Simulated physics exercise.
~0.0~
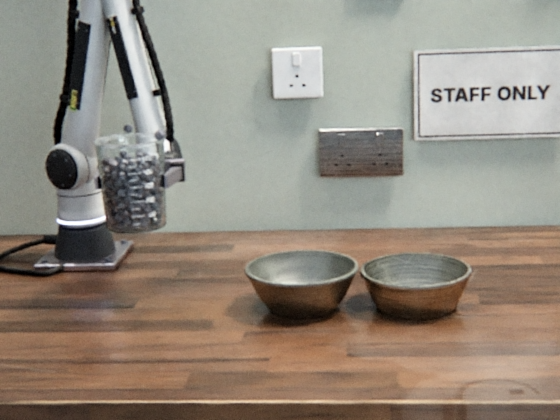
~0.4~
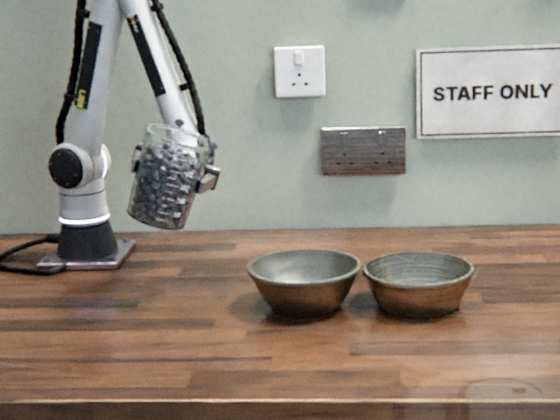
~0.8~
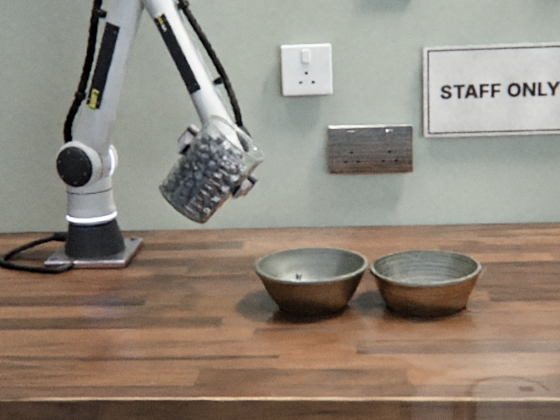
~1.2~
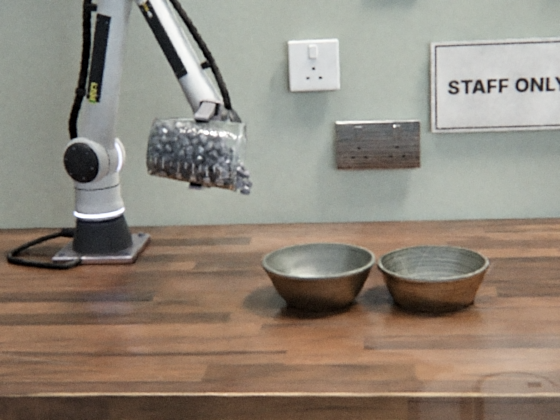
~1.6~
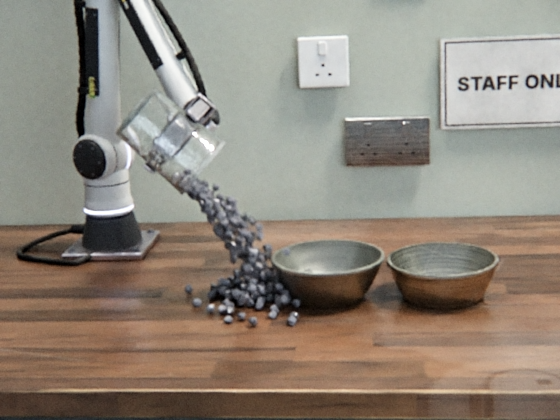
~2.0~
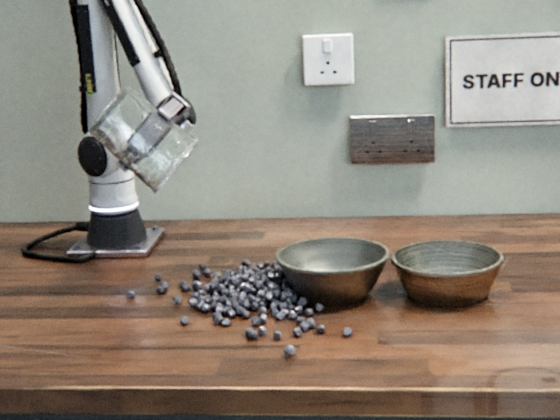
A white robot arm at the left of a brown wooden worktop, seen from the front, holds a clear beaker full of small grey pebbles. Two dull metallic bowls sit side by side to its right, before a pale green wall with a socket and a "STAFF ONLY" sign. The arm carries the beaker right and tips it onto its side, then draws it back left while turning it mouth down. The pebbles stream out, landing mostly on the table short of the nearer bowl. Finally the beaker hangs empty over a scattered grey heap beside that bowl.
